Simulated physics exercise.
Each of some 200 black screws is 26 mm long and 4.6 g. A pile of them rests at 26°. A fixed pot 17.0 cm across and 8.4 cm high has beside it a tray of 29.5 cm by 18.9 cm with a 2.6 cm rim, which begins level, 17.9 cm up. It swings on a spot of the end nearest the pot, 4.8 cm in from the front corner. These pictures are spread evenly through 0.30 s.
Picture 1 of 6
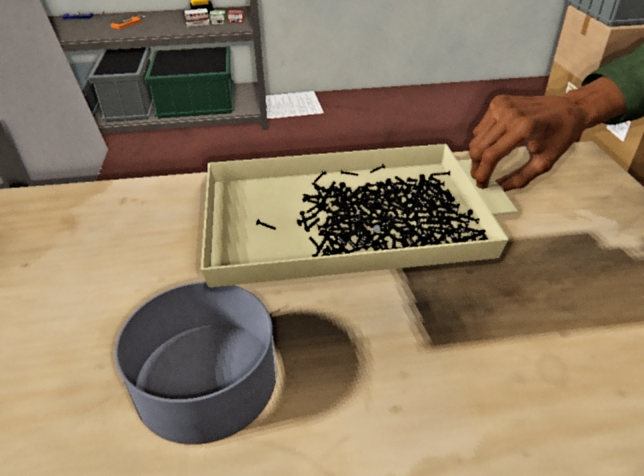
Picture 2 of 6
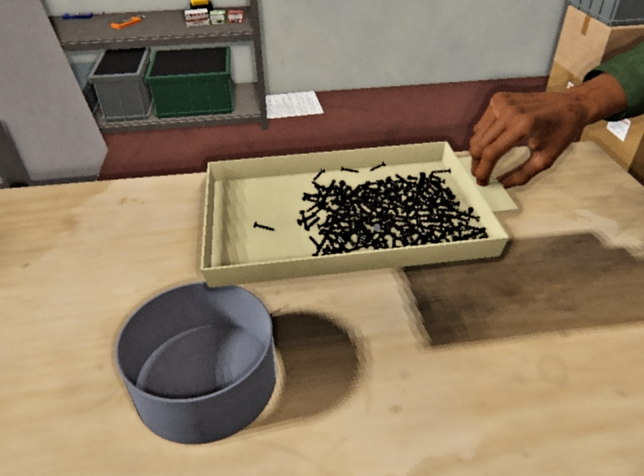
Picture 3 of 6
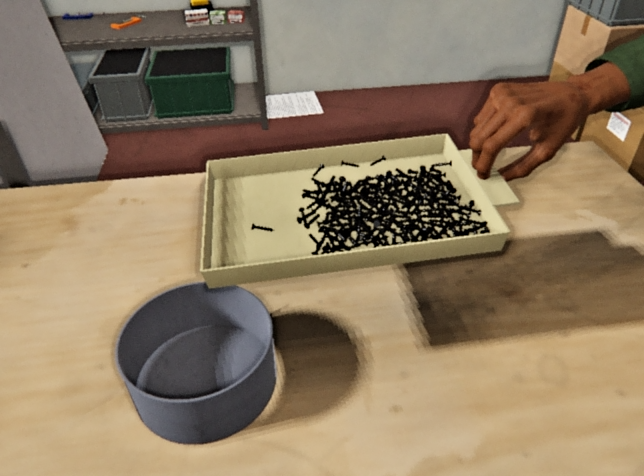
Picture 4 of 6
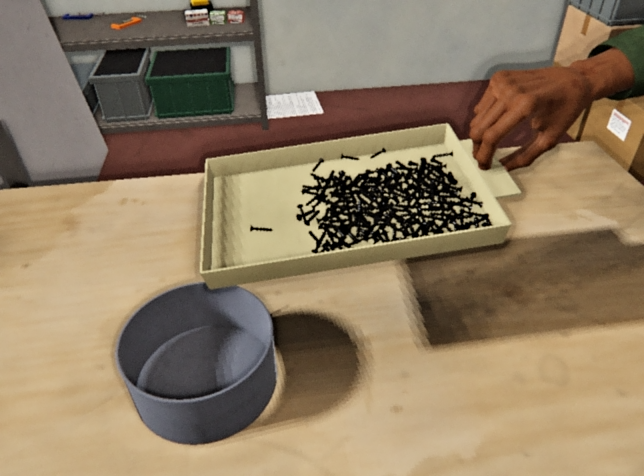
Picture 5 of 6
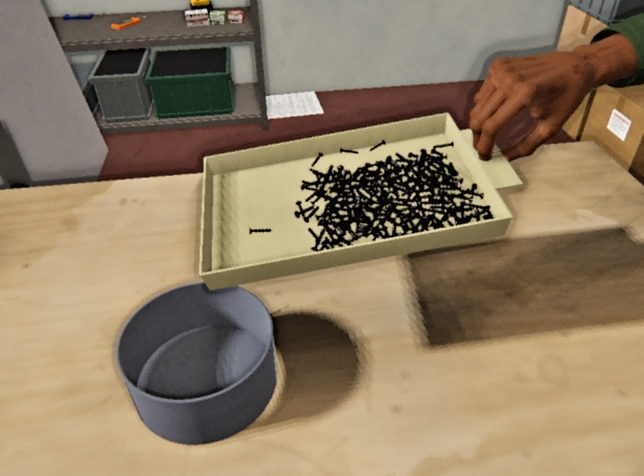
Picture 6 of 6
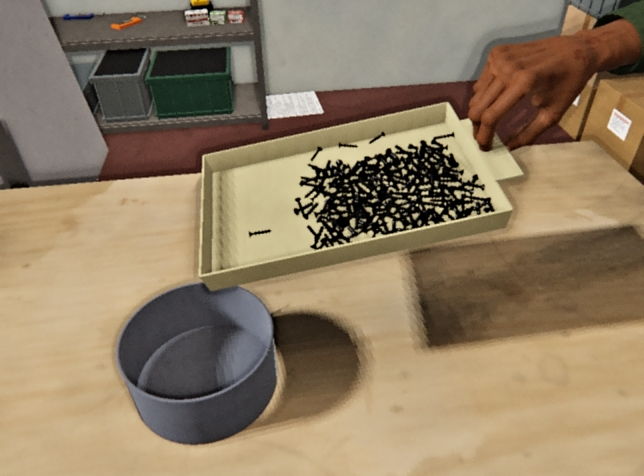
At first, a hand grips the right end of a level, pale yellow tray holding a pile of black screws, with a round blue-grey pot in front on a wooden table. The hand then gradually raises that end, tilting the tray down toward the left, while the screws stay bunched in place on it.
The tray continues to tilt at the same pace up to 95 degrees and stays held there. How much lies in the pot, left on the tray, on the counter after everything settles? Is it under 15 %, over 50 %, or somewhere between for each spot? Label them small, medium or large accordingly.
Pot - large, left on the tray - small, counter - small.
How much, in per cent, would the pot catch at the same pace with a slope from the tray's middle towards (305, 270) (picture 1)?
Near 55 percent, give or take.
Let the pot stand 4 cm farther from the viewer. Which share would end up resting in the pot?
In that setup it would come to near 60 per cent.
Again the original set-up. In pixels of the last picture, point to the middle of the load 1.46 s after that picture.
Load centre, approx.: (206, 271) px.
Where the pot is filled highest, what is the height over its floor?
Height: Approx. 3.0 cm.
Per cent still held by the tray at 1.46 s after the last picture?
Estimate: About 75 percent.
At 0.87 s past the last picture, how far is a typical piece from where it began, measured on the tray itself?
By then it sits near 14 cm from where it began.
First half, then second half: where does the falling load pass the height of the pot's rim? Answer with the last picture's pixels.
Earlier half at about (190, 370), later half at about (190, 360) in pixels.
Then, 0.87 s after the last picture, tilt 50 degrees; the tray holds 100 %, the pot 0 %.
Then, 1.46 s after the last picture, tilt 76 degrees; the tray holds 75 %, the pot 20 %.
Then, 2.09 s after the last picture, tilt 95 degrees; the tray holds 5 %, the pot 90 %.
In the end, pot 95 %, tray 5 %, counter 0 %.
